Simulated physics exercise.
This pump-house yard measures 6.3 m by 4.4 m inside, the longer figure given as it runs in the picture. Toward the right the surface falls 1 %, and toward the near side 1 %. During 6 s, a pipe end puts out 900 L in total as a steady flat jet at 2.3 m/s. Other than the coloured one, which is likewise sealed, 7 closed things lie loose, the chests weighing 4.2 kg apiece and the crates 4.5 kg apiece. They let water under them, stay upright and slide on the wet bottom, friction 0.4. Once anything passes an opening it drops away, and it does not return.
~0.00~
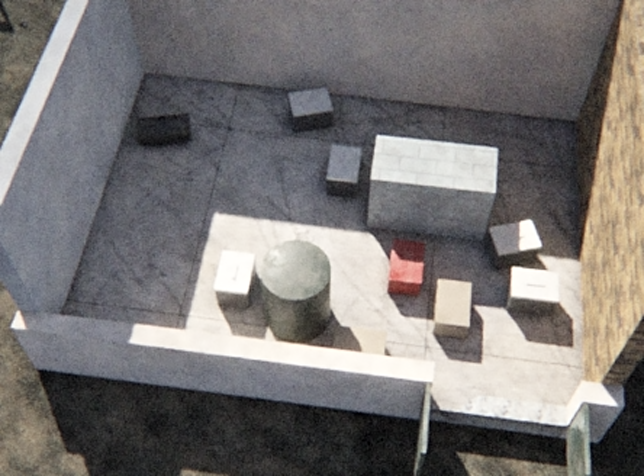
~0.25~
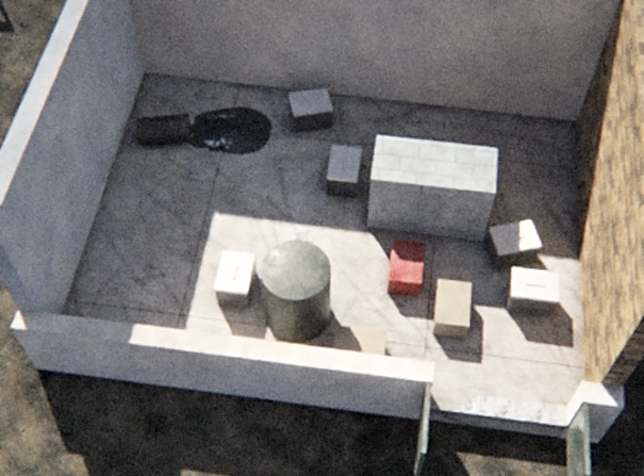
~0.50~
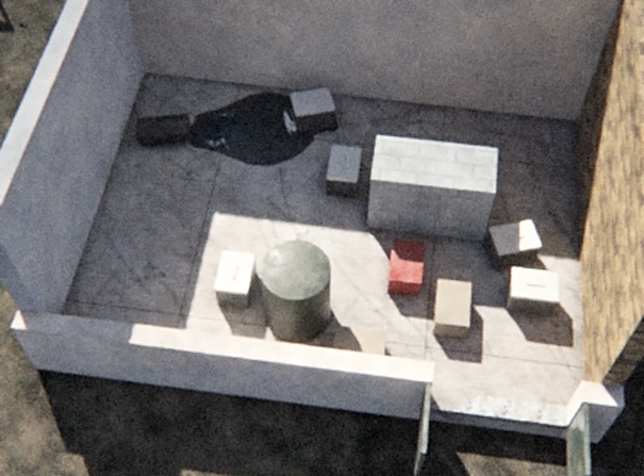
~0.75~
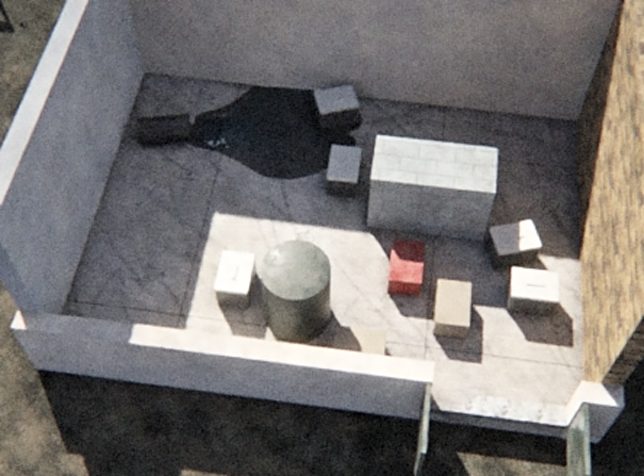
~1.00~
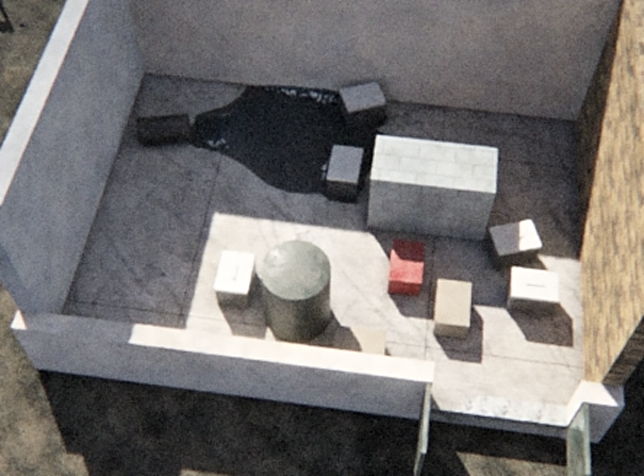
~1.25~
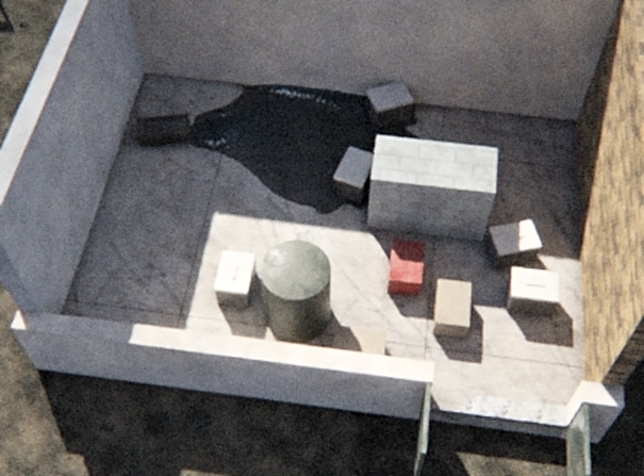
We see dark water pour from a pipe end at the left of a walled yard and spread rightward across the floor, shifting a grey box along the back wall, then nudging another beside the large pale block.
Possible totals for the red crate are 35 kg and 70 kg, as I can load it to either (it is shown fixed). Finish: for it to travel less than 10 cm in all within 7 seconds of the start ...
... the low load suffices.
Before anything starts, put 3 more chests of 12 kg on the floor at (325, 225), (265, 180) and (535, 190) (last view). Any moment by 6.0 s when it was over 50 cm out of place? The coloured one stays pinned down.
In the order given, not as far, not as far and further.
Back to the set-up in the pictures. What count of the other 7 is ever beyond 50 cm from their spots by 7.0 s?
4.
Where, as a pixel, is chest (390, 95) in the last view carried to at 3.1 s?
Estimated pixel: Around (571, 152).
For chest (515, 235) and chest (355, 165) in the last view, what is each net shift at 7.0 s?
Going in order, that's 80 cm then 250 cm.
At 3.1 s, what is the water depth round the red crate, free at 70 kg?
Something like 1 centimetres.
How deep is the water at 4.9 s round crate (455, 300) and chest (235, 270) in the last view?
Close to 0 and 0 centimetres.
After 1.8 s the red crate would be 0 cm from its start with 35 kg and 0 cm from its start with 70 kg; 0 cm of water round it then.
After 3.1 s the red crate would be 0 cm from its start with 35 kg and 0 cm from its start with 70 kg; 1 cm of water round it then.
After 4.9 s the red crate would be 0 cm from its start with 35 kg and 0 cm from its start with 70 kg; 1 cm of water round it then.
After 7.0 s the red crate would be 0 cm from its start with 35 kg and 0 cm from its start with 70 kg; 2 cm of water round it then.
